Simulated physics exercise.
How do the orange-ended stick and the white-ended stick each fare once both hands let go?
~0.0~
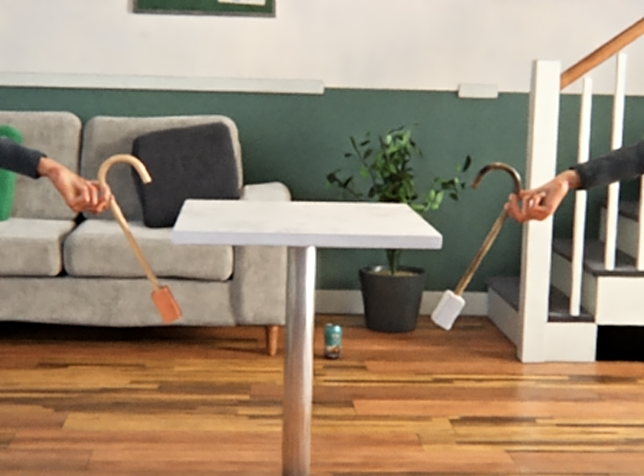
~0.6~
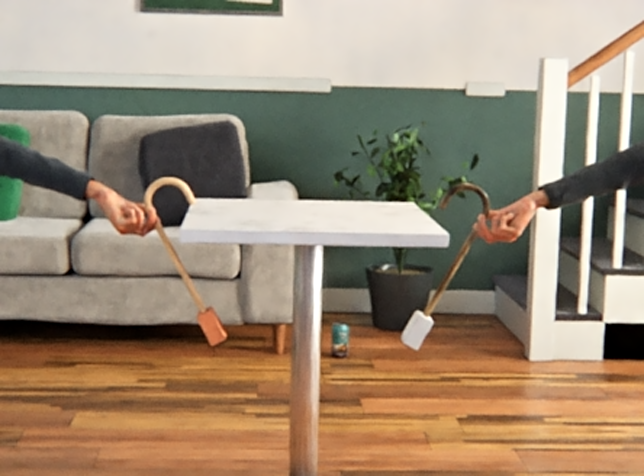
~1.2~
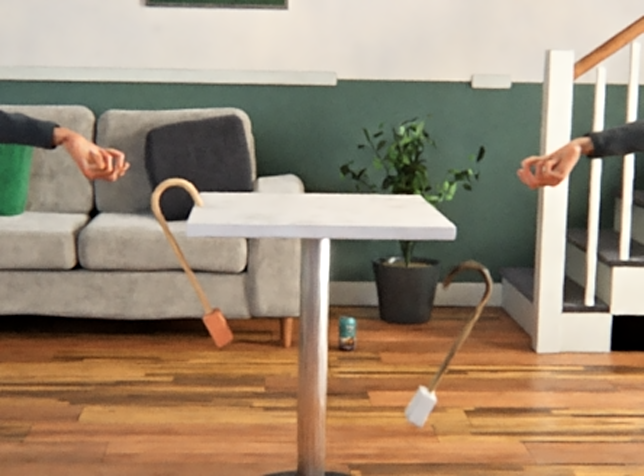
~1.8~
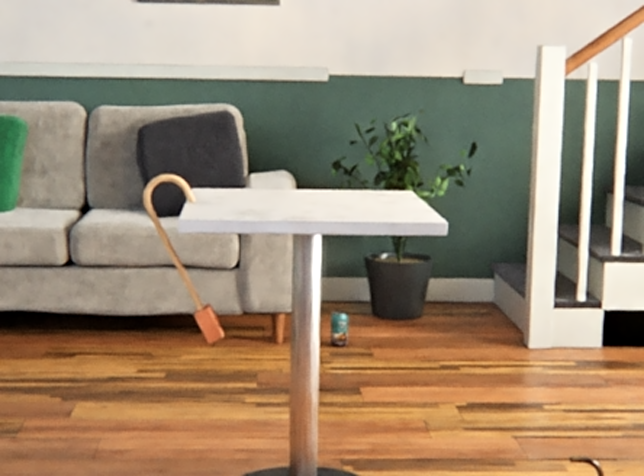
The white-ended stick slips off and drops towards the floor, while the orange-ended stick stays hanging by its hook from the left edge of the table.
Two hooked sticks, one with an orange block at its lower end and one with a white block, are held by hands at opposite sides of a white table. The slightly swaying view faces the table from the front in a living room with a grey sofa on the left, a potted plant behind and stairs on the right. The hands move the sticks inward and down towards the table's edges, then let go and draw back. The orange-ended stick stays hooked on the left edge, while the white-ended one falls, leaving only a small dark curve visible at the lower right.
